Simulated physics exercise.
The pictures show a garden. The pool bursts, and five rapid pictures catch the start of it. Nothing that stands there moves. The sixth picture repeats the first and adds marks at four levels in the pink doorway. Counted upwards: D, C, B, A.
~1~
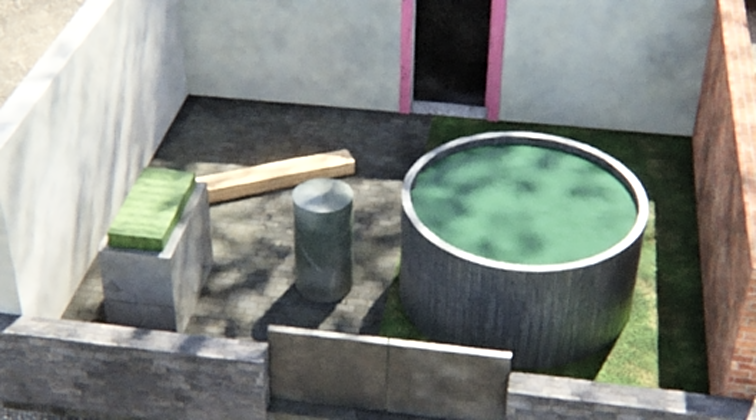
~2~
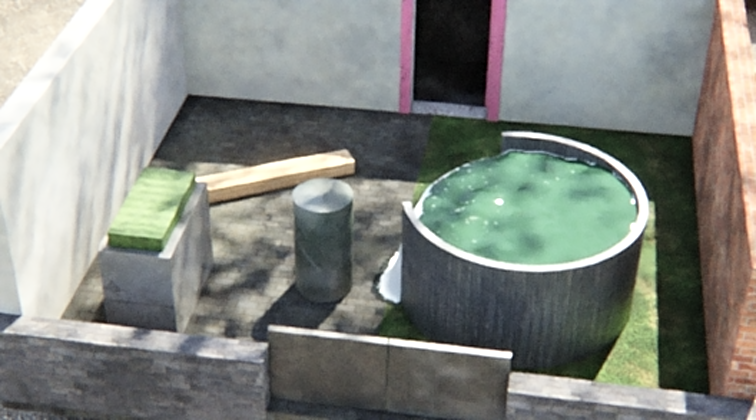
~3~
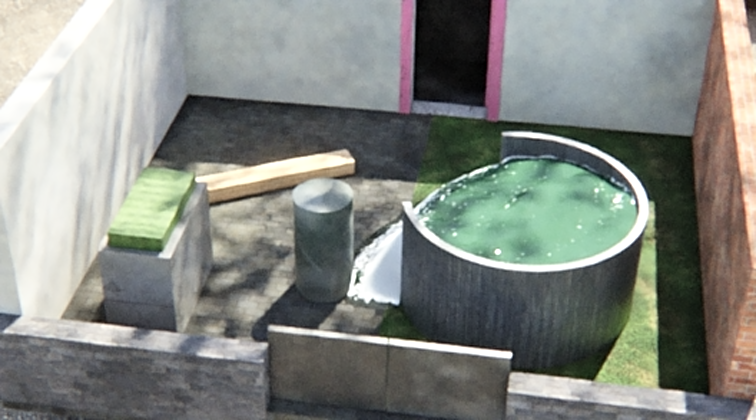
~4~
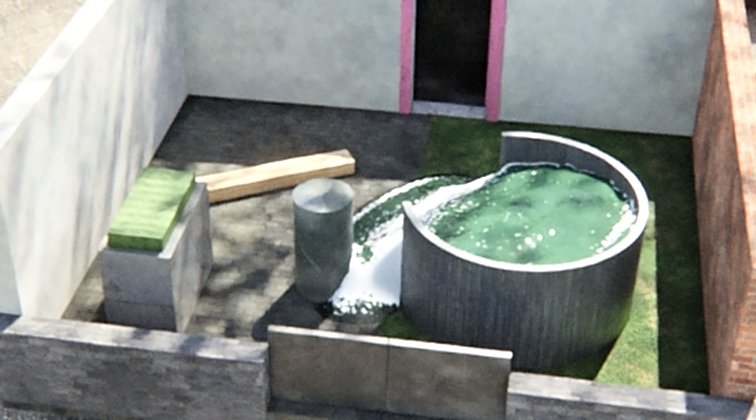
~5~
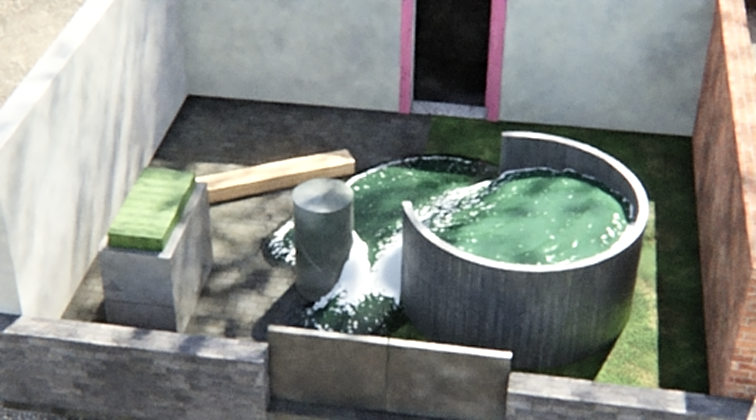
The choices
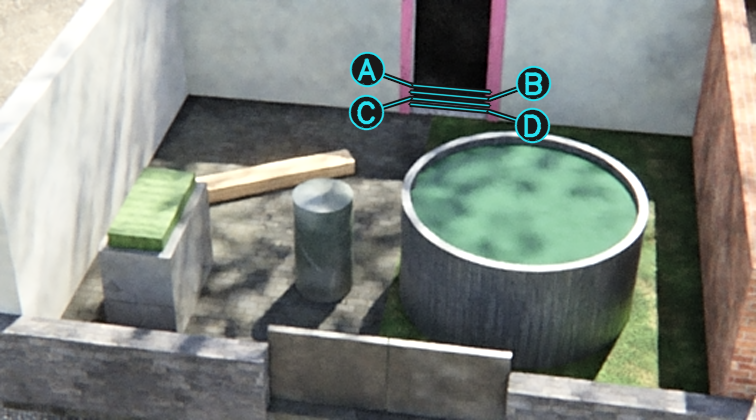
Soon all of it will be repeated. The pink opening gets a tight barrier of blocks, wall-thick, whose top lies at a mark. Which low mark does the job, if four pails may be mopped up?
I would pick mark C.
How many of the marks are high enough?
Three of the four.
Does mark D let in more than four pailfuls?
Yes, that goes wrong.
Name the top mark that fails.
The answer is D.
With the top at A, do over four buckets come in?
No.
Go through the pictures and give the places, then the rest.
In the first picture, water in the pool at rest, its middle at (523, 203); foot of the pink doorway at (449, 116); shut gate at (388, 353).
In the second picture, 2 % of the ground under water, visible out to (402, 253).
In the third picture, 5 % of the ground under water, visible out to (352, 296).
In the fourth picture, 10 % of the ground under water, visible out to (328, 310).
In the fifth picture, 18 % of the ground under water, visible out to (310, 322).
In cyan, A at (450, 88); B at (450, 95); C at (449, 101); D at (449, 107); from the bottom up D, C, B, A.
Choosing A, nothing gets over.
Choosing B, nothing gets over.
Choosing C, a bucket or two gets in.
Choosing D, about 11 bucketfuls get in.
